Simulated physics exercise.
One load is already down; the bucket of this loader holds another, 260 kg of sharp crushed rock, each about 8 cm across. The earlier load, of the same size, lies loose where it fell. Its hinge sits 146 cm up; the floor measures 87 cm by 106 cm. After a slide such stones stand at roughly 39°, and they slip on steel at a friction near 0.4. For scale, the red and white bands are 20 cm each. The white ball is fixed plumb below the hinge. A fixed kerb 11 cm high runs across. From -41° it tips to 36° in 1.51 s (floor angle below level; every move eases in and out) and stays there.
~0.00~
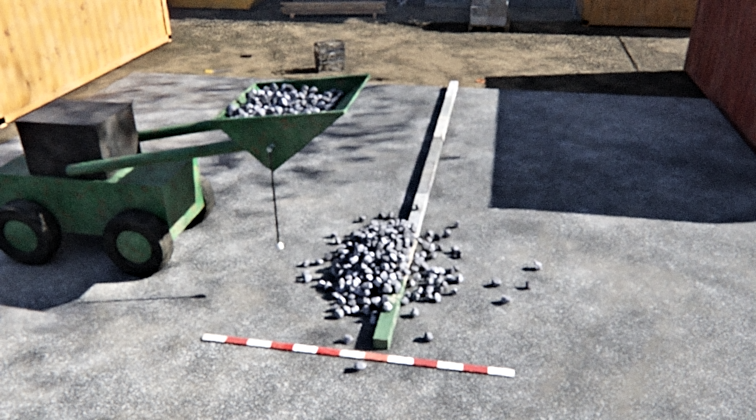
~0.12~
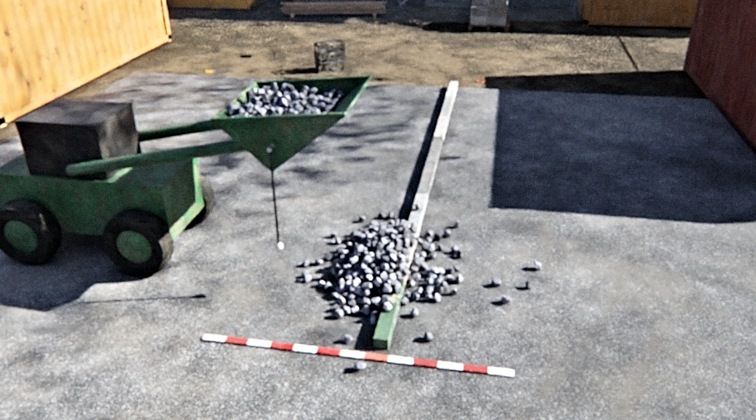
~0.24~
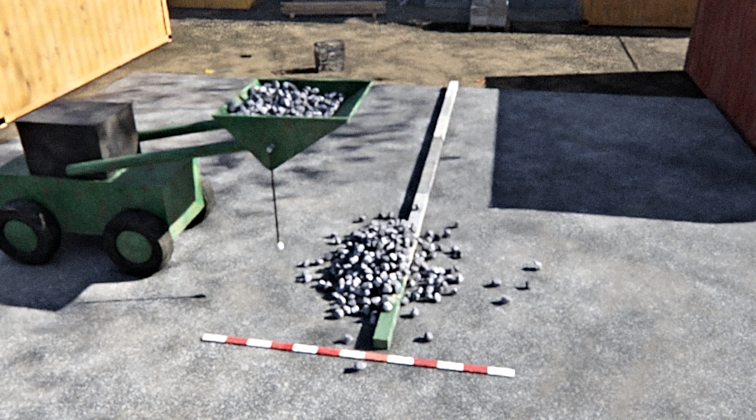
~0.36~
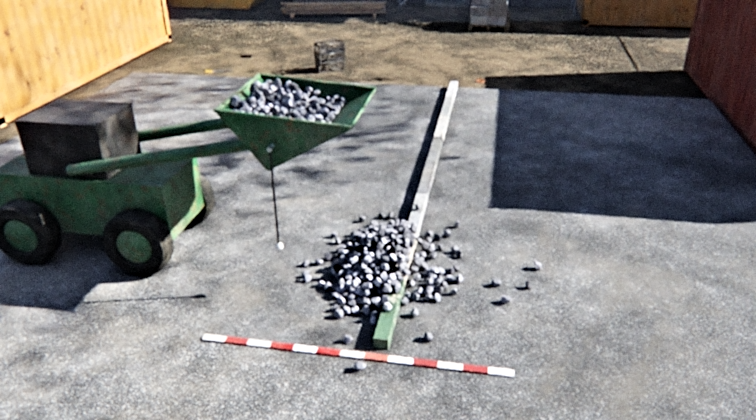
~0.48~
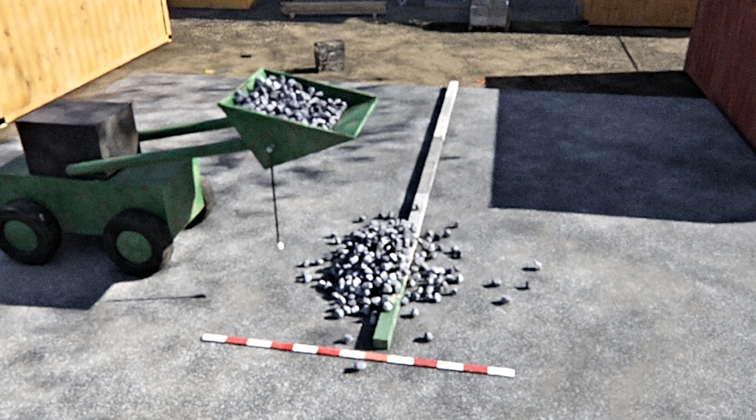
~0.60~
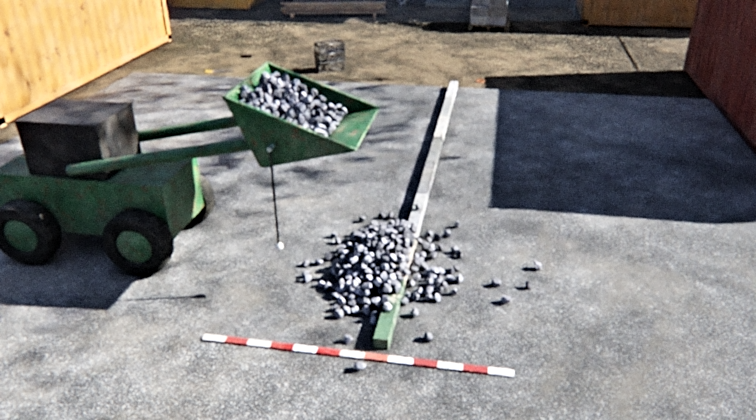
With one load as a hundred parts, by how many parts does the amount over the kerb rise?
Some 46 per cent is added.
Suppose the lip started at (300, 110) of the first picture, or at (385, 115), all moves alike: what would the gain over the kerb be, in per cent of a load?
Near 0 per cent from the first place, 100 from the second.
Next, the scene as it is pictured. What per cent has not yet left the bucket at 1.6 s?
About 75 per cent.
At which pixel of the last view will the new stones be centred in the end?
Around (397, 255).
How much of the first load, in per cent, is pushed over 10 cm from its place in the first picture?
Roughly 5 per cent of them.
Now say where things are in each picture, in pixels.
Lip at (344, 113), floor tilted -41°, highest stones at (271, 93). The earlier load is highest near (386, 247), 27 cm above ground level, 88 % on this side of the kerb, 12 % over the kerb, in the first frame.
The bucket is at -40°, its lip at (345, 114); the top of the load is at (268, 93); the stones move at 0.1 m/s on average, in the second frame.
The bucket is at -36°, its lip at (348, 120); the top of the load is at (269, 91); the stones move at 0.1 m/s on average, in the third frame.
The bucket is at -30°, its lip at (351, 128); the top of the load is at (266, 88); the stones move at 0.2 m/s on average, in the fourth frame.
Lip at (354, 138), floor tilted -23°, highest stones at (266, 85); the stones move at 0.2 m/s on average, in the fifth frame.
The bucket is at -14°, its lip at (355, 150); the top of the load is at (267, 82); the stones move at 0.3 m/s on average, in the sixth frame.
After 1.1 s the floor is at 24°; in per cent of one load, 100 in the bucket, 88 on this side of the kerb, 12 over the kerb; the foremost stones are at (487, 277).
After 1.6 s the floor is at 36°; in per cent of one load, 74 in the bucket, 113 on this side of the kerb, 12 over the kerb; the foremost stones are at (487, 277).
After 2.0 s the floor is at 36°; in per cent of one load, 25 in the bucket, 153 on this side of the kerb, 22 over the kerb; the foremost stones are at (487, 277).
After 4.6 s the floor is at 36°; in per cent of one load, 0 in the bucket, 141 on this side of the kerb, 59 over the kerb; the foremost stones are at (522, 281). Net gain over the kerb, 46.
